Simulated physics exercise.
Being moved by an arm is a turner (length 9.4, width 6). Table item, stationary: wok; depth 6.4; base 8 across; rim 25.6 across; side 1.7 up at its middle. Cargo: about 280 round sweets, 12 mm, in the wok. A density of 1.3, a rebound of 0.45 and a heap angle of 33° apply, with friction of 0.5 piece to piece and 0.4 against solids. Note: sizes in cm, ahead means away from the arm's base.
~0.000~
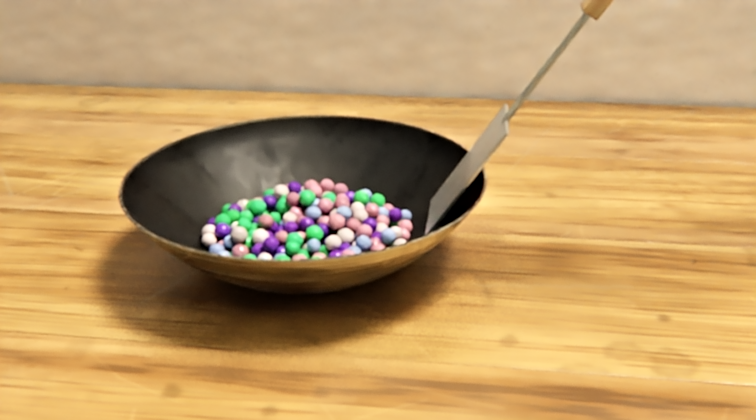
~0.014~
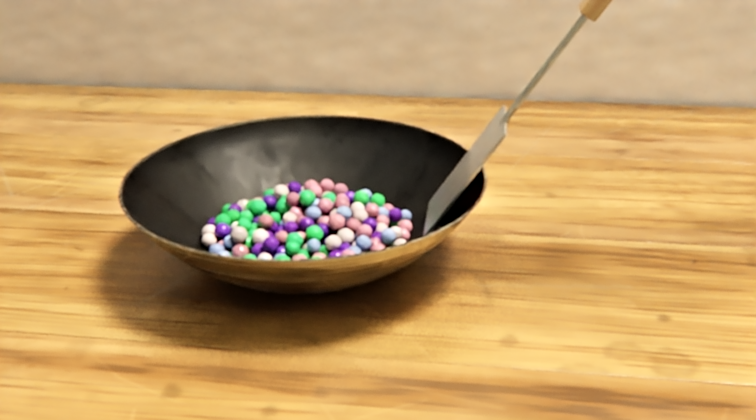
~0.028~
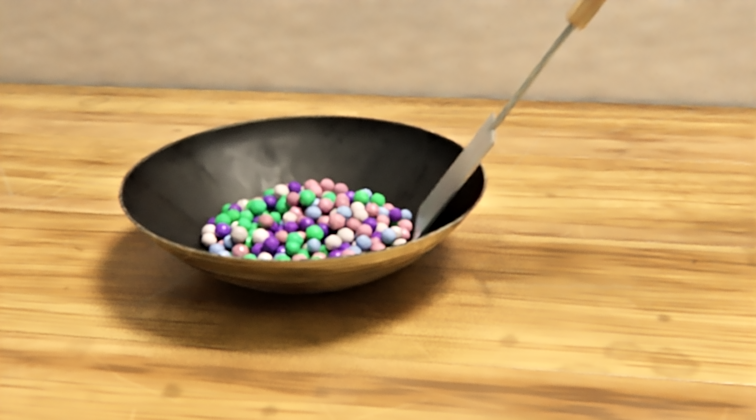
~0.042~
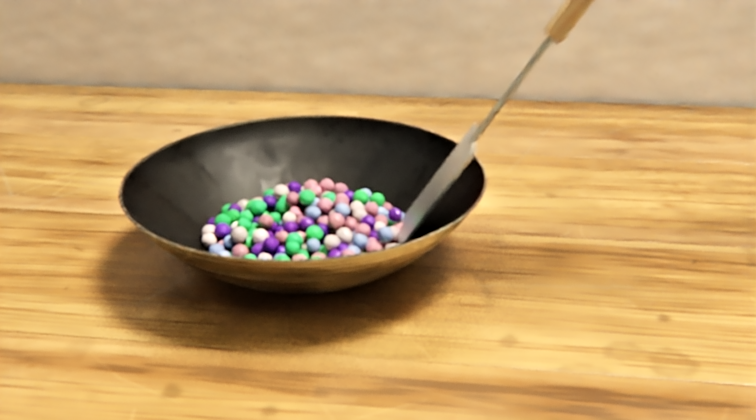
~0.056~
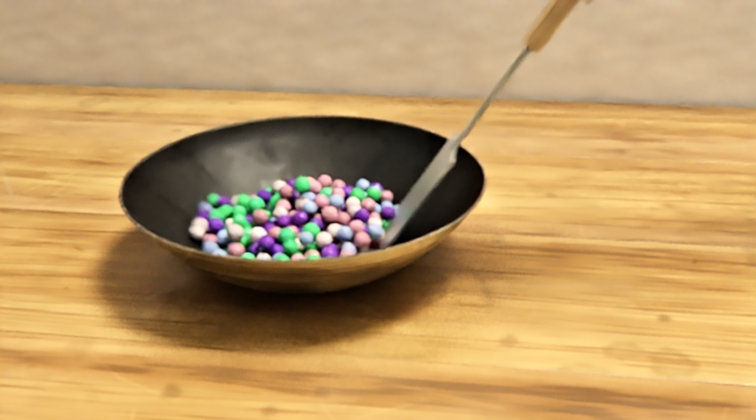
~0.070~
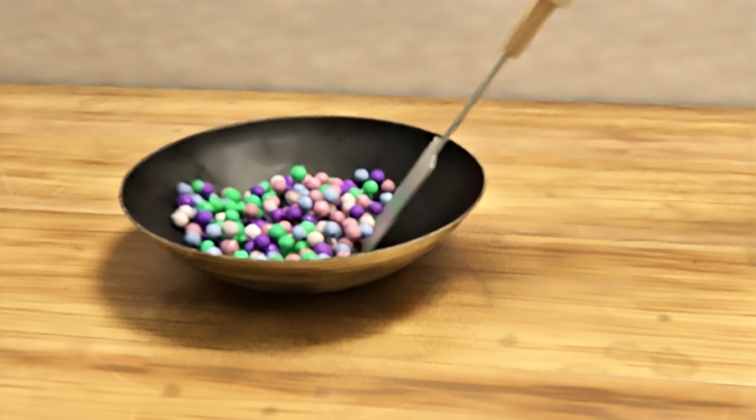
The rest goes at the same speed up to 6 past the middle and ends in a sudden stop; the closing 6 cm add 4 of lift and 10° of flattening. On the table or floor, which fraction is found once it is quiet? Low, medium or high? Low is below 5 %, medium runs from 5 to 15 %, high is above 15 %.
The share is medium, from 5 to 15 %.
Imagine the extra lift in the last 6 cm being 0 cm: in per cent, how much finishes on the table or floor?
I'd reckon around 10 per cent.
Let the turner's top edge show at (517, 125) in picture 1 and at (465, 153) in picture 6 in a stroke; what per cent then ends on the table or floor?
It works out to about 5 %, more or less.
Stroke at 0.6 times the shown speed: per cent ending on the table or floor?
Estimate: Approx. 0 %.
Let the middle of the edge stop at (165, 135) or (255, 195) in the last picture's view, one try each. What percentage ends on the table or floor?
I'd say roughly 45 per cent, then roughly 5 per cent.
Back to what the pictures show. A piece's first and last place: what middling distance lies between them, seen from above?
Distance: Around 5 cm.
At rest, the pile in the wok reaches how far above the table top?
Some 6.5 cm above the table.
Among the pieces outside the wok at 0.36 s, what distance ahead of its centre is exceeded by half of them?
It sits close to 18 cm ahead of the middle.
After 0.10 s, sloping 57°, highest piece 7 above the table; 278 in the wok.
After 0.14 s, sloping 53°, highest piece 10 above the table; 276 in the wok, 2 on the blade or in flight.
After 0.36 s, sloping 47°, highest piece 8 above the table; 253 in the wok, 15 on the table or floor, 10 on the blade or in flight.
After 1.41 s, sloping 47°, highest piece 6 above the table; 253 in the wok, 25 on the table or floor.
In the end, 253 in the wok, 25 on the table or floor. That is 9 % on the table or floor.
